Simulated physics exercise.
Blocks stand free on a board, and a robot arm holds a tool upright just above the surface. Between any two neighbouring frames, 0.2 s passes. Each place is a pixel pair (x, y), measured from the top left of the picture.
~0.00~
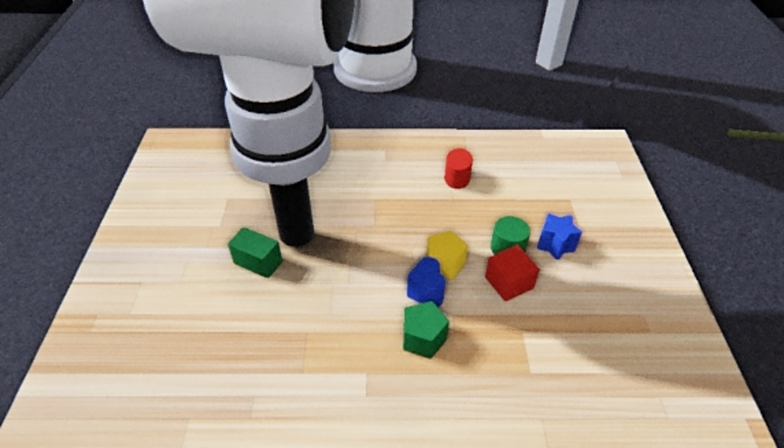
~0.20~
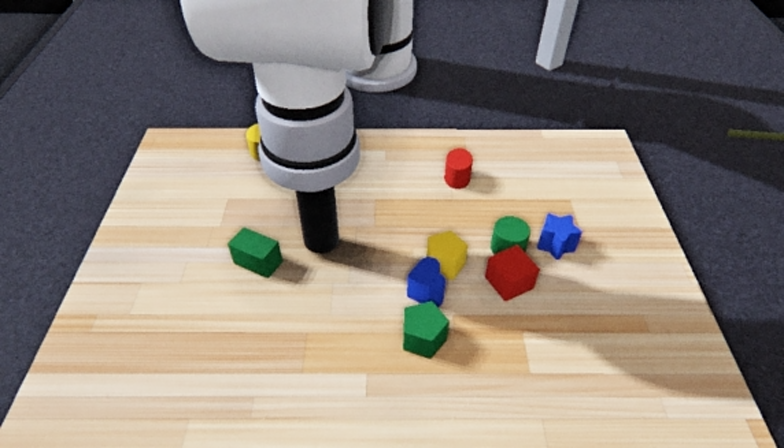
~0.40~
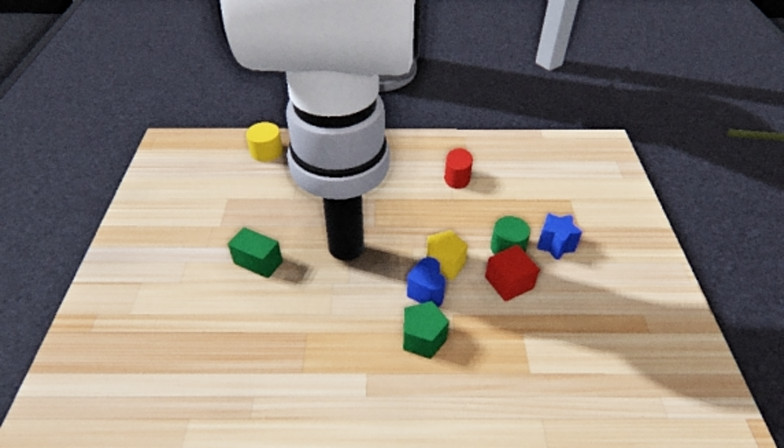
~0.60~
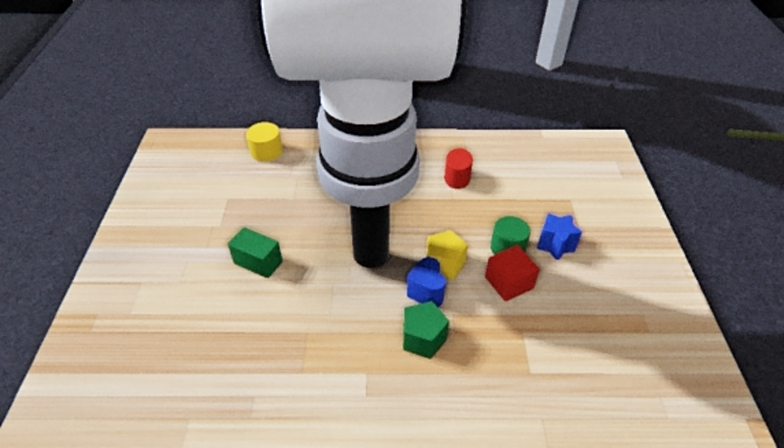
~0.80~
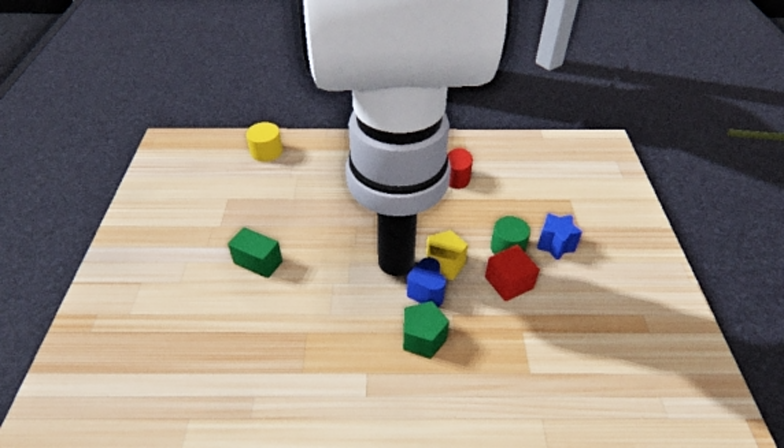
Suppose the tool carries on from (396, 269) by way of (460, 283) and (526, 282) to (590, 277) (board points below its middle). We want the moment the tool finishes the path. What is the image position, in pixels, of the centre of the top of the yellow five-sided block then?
Close to (485, 236).
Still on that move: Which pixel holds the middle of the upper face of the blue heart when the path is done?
The middle of the upper face of the blue heart will lie at about (452, 290) in the picture.
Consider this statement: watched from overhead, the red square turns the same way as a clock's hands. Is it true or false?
This is true.
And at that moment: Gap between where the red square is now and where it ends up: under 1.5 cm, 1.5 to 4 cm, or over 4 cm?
Shift of over 4 cm.
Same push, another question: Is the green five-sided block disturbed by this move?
It keeps its position.
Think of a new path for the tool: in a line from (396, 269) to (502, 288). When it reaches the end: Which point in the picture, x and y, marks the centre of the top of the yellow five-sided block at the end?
The middle of its top is at (488, 236).
What follows on the original path. One third of the way, tool (462, 276); blue heart (452, 290), turned 65° clockwise; yellow five-sided block (480, 239), turned 60° anticlockwise.
Two thirds of the way, tool (528, 275); blue heart (452, 290), turned 65° clockwise; yellow five-sided block (485, 236), turned 80° anticlockwise; green disc (517, 223); red square (569, 260), turned 20° clockwise.
At the end, tool (592, 270); green five-sided block unmoved; blue heart (452, 290), turned 65° clockwise; yellow five-sided block (485, 236), turned 80° anticlockwise; green disc (517, 223); red square (636, 257), turned 30° clockwise.
